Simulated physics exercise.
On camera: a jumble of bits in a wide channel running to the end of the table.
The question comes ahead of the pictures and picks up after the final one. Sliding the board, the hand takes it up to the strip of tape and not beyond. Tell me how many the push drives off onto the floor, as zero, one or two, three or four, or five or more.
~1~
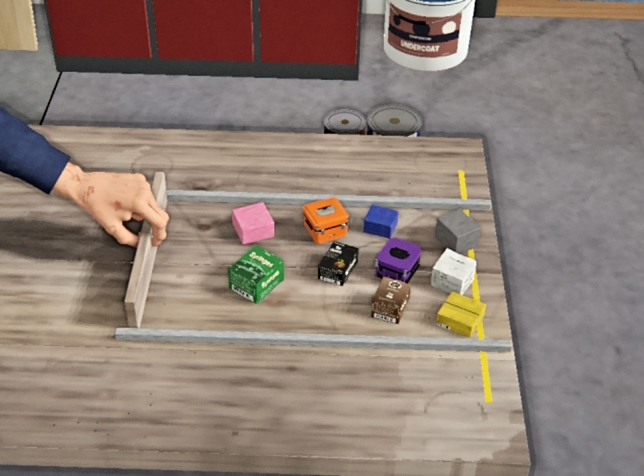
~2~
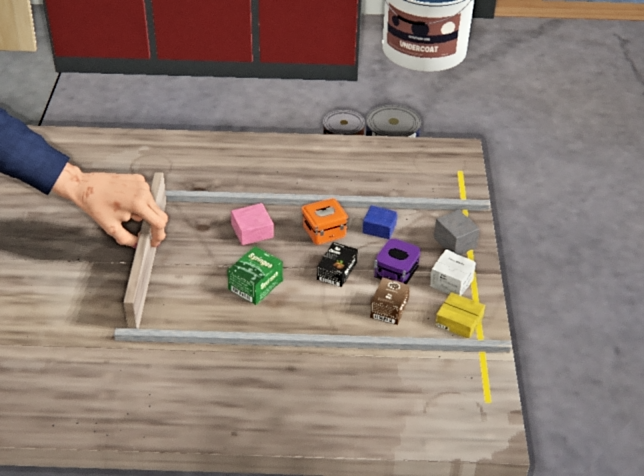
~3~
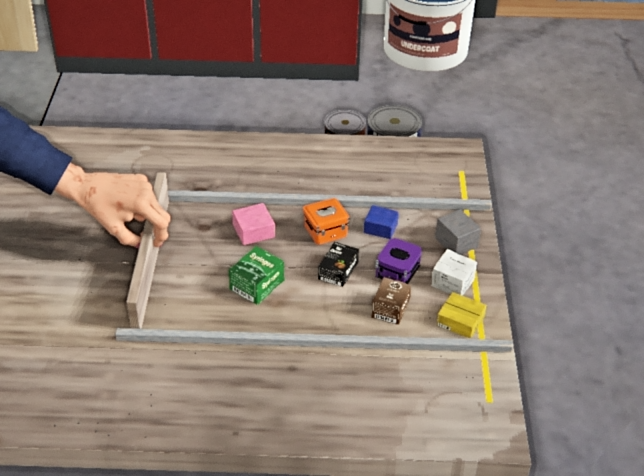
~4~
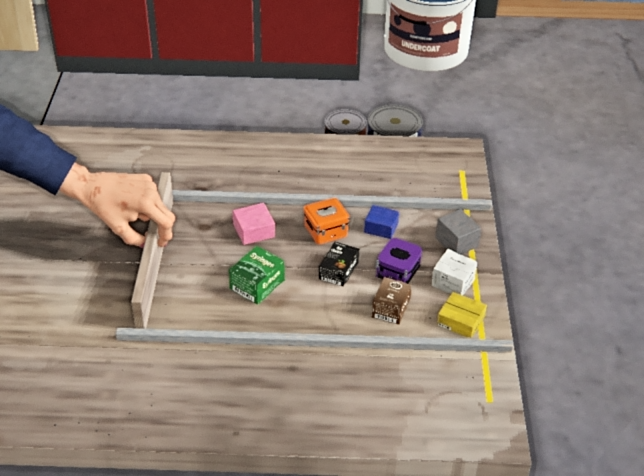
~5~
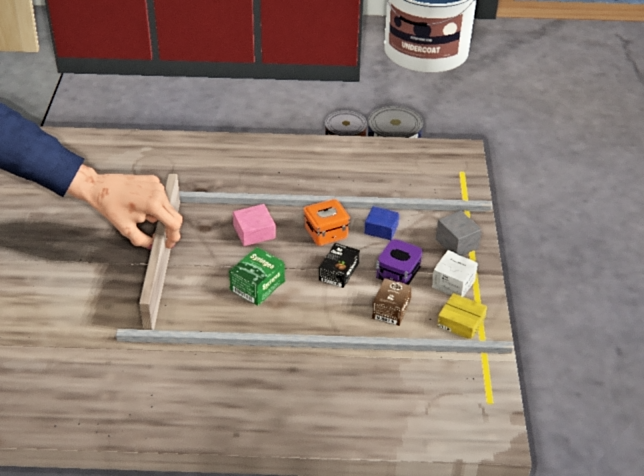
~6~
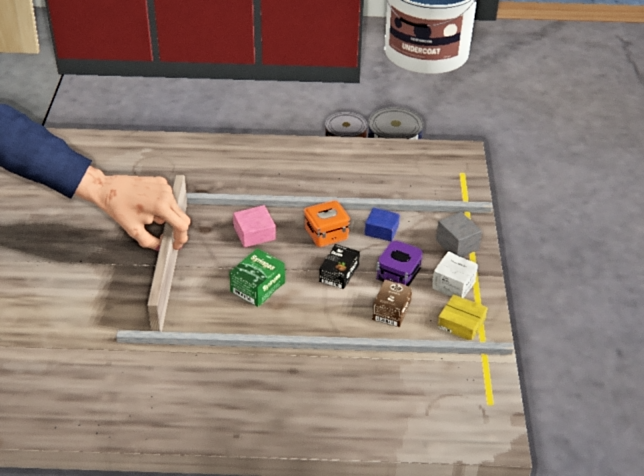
Five or more leave.
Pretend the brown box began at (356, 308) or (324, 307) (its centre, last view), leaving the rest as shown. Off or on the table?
Place by place, it holds its place, then holds its place.
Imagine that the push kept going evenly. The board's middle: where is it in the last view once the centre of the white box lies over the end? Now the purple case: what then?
The middle is at (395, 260) when it's the white box, and at (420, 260) when it's the purple case.
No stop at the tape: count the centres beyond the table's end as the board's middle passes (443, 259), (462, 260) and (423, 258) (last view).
First 4, next 7, last 4.
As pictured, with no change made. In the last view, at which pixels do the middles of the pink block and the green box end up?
One is at about (488, 237), the other at about (496, 278).
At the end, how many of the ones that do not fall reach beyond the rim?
Counting them gives 3.
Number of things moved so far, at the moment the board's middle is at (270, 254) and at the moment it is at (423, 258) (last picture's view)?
Well, it's 3 at the first one and 10 at the second.
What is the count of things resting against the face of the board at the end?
The answer is 3.
A little later, none off yet; grey block at rest near (459, 236); yellow box at rest near (462, 318); white box at rest near (455, 276).
Next, none off yet; grey block shifted about its own width near (493, 241); yellow box at rest near (462, 318); white box shifted about its own width near (495, 283).
When it is over, the number that fall off is five or more; down, orange case, black box, blue block, purple case, white box, yellow box and grey block.
